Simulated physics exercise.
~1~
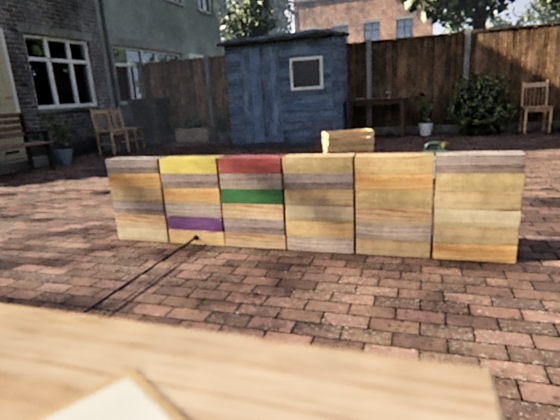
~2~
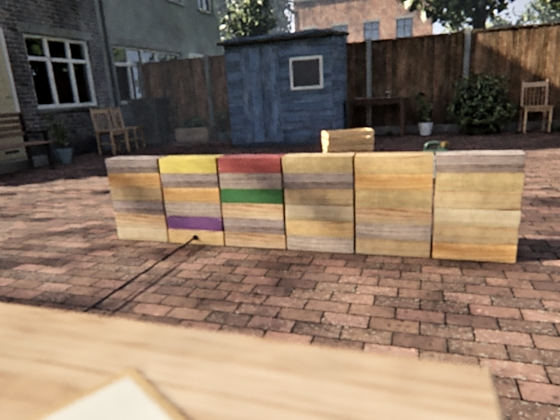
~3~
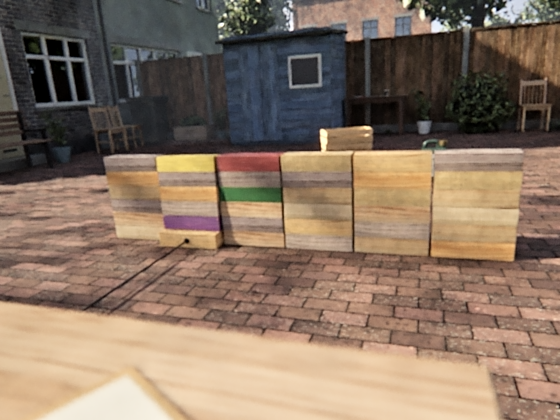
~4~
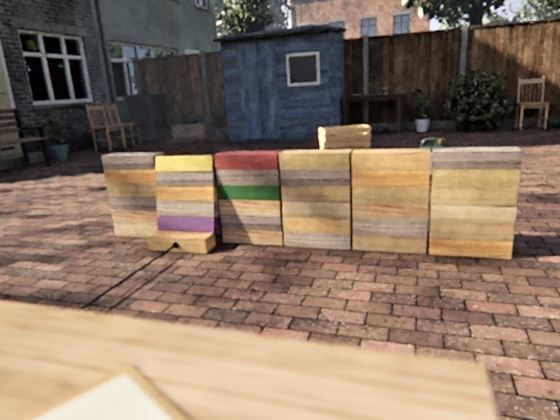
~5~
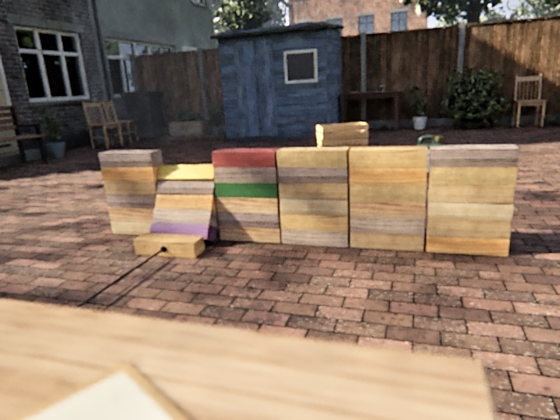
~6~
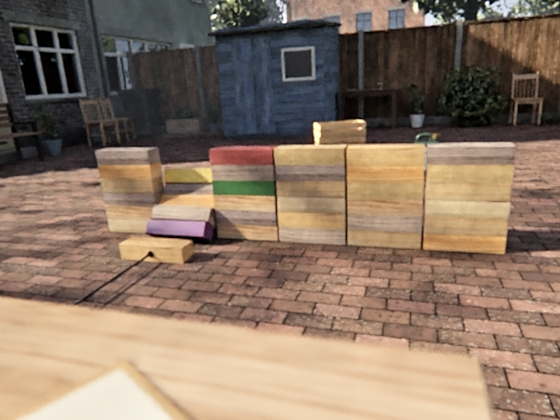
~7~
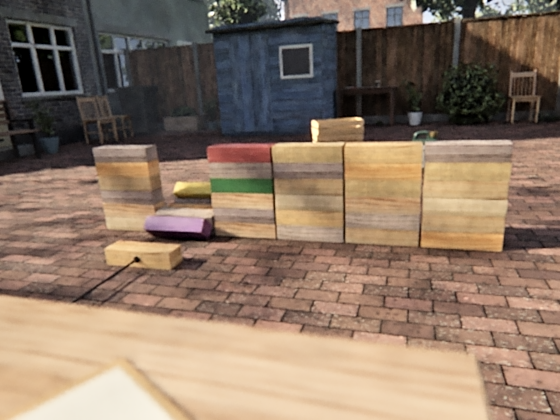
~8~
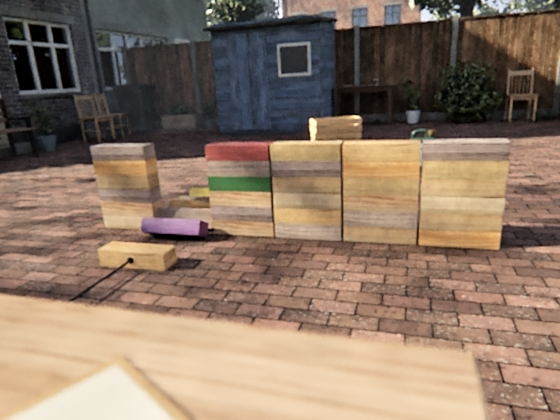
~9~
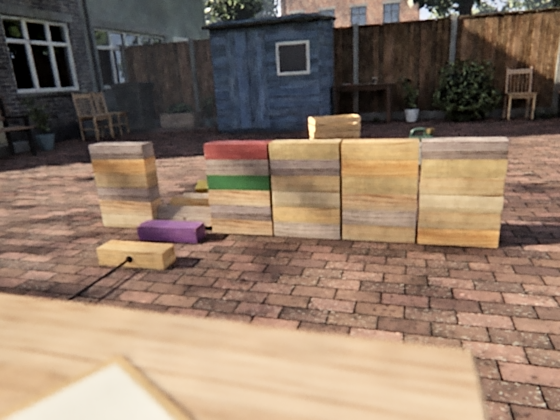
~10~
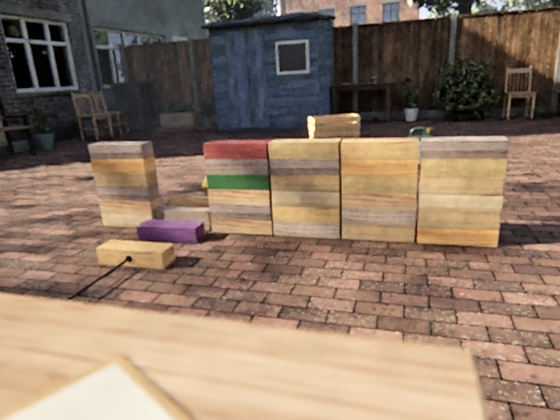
A wooden block is pulled from a wall's base, and the yellow-topped column above it collapses.
